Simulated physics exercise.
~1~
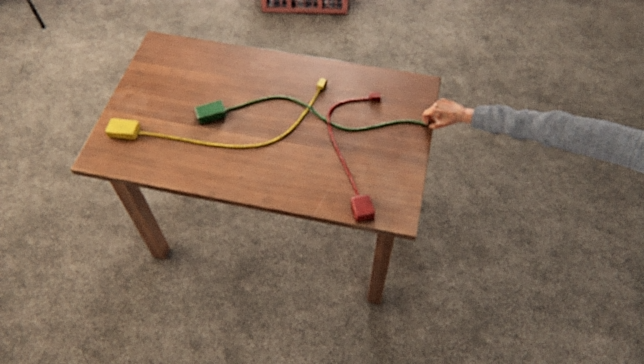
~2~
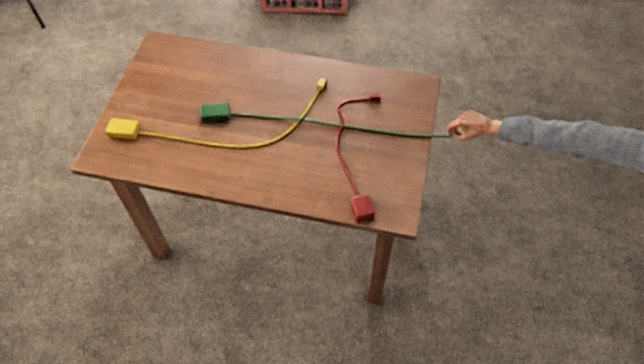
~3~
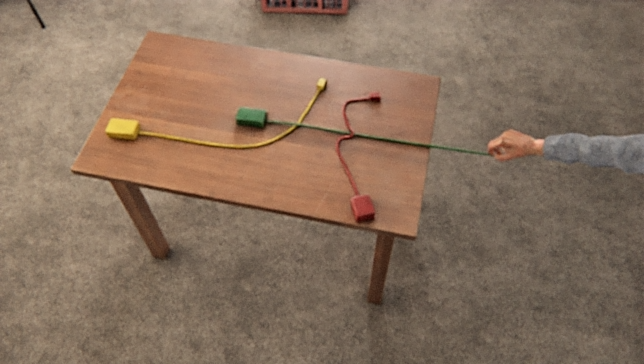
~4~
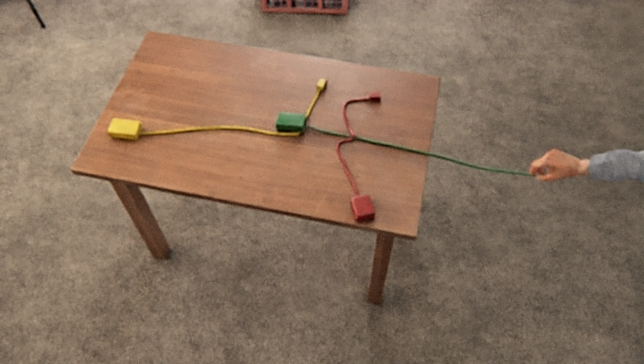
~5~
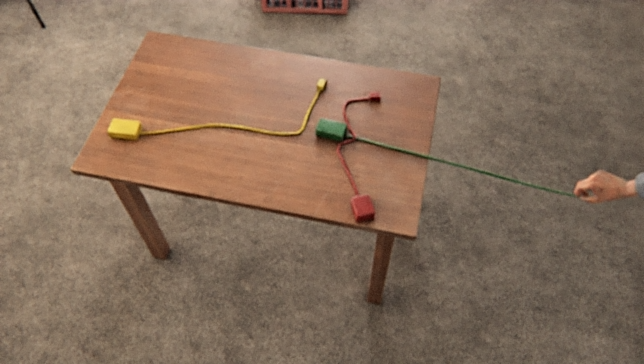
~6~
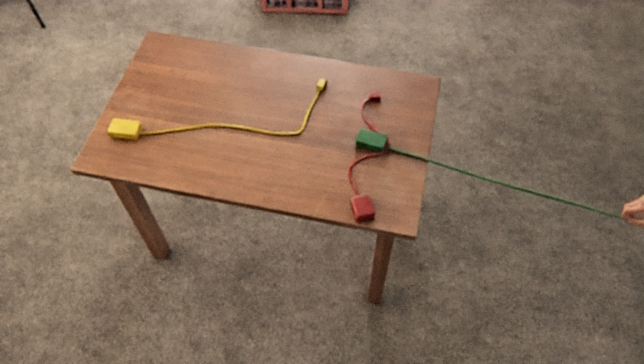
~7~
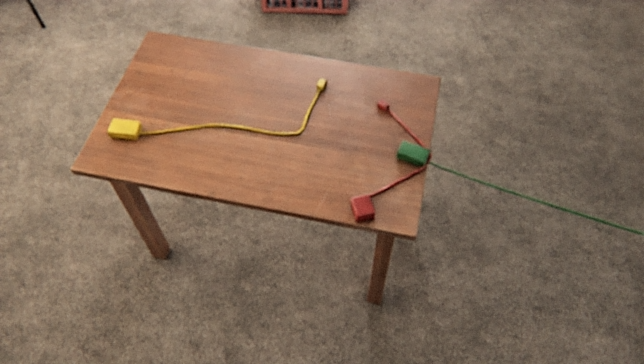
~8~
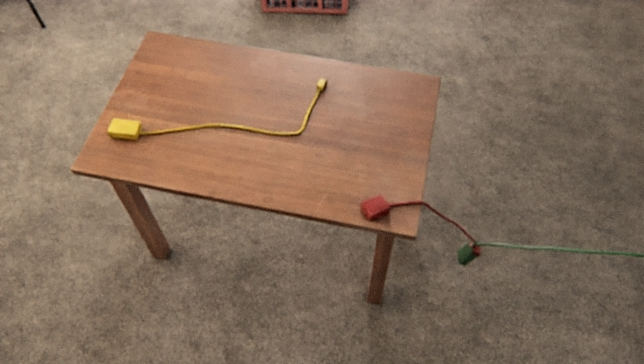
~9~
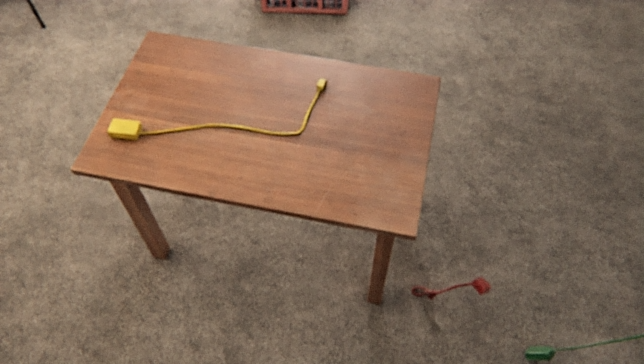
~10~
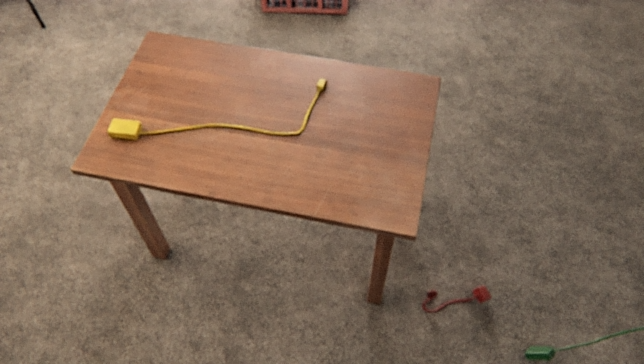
The green lead, pulled right by a hand, drags the red one off the table too.
